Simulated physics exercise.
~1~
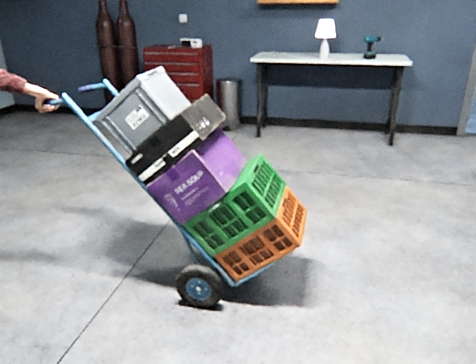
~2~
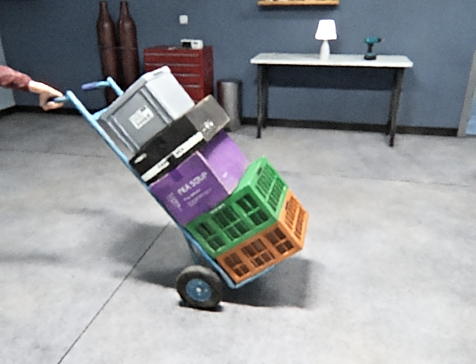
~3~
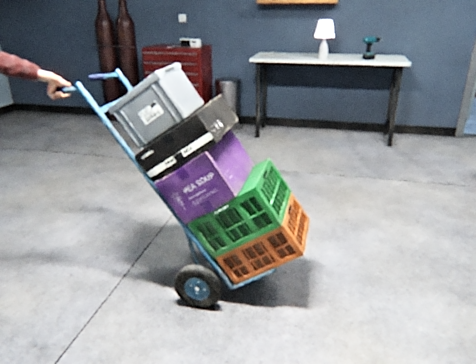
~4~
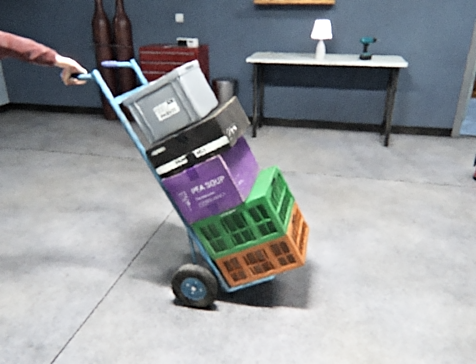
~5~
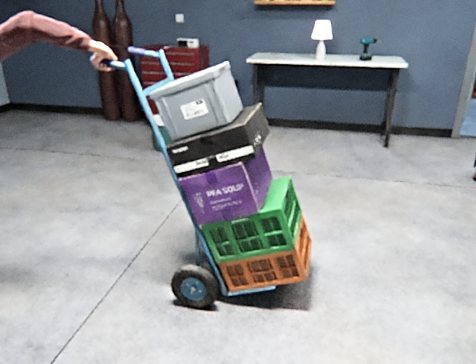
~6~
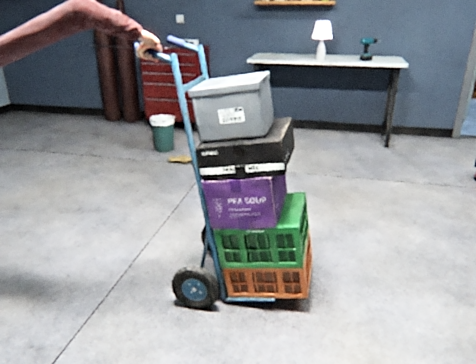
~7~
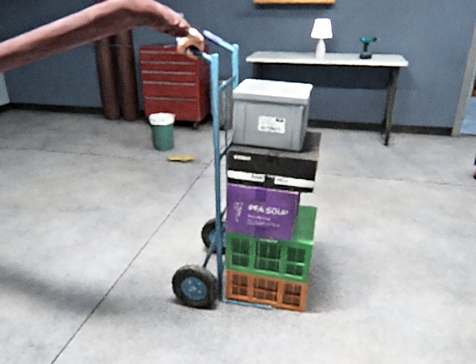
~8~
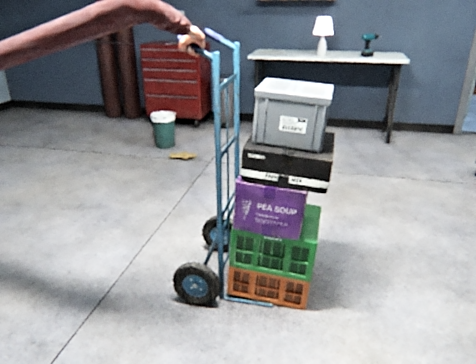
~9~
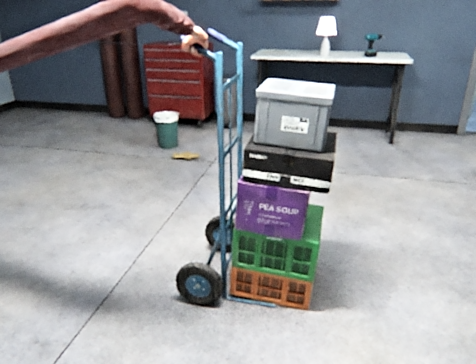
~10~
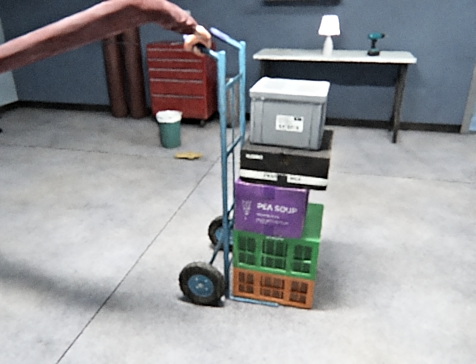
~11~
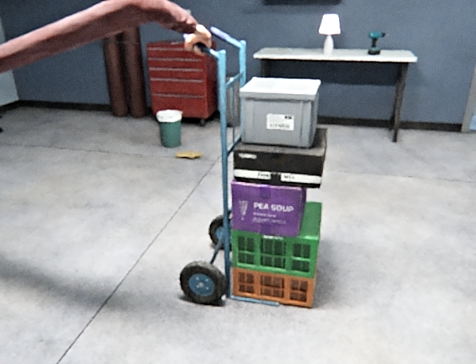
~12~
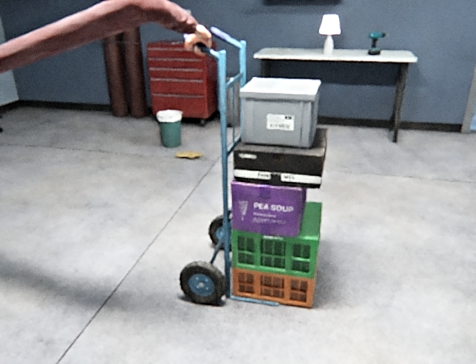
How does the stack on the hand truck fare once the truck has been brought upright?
Nothing tips over or falls from the stack. The grey tote, both boxes and both crates are all still piled on the truck at the end.
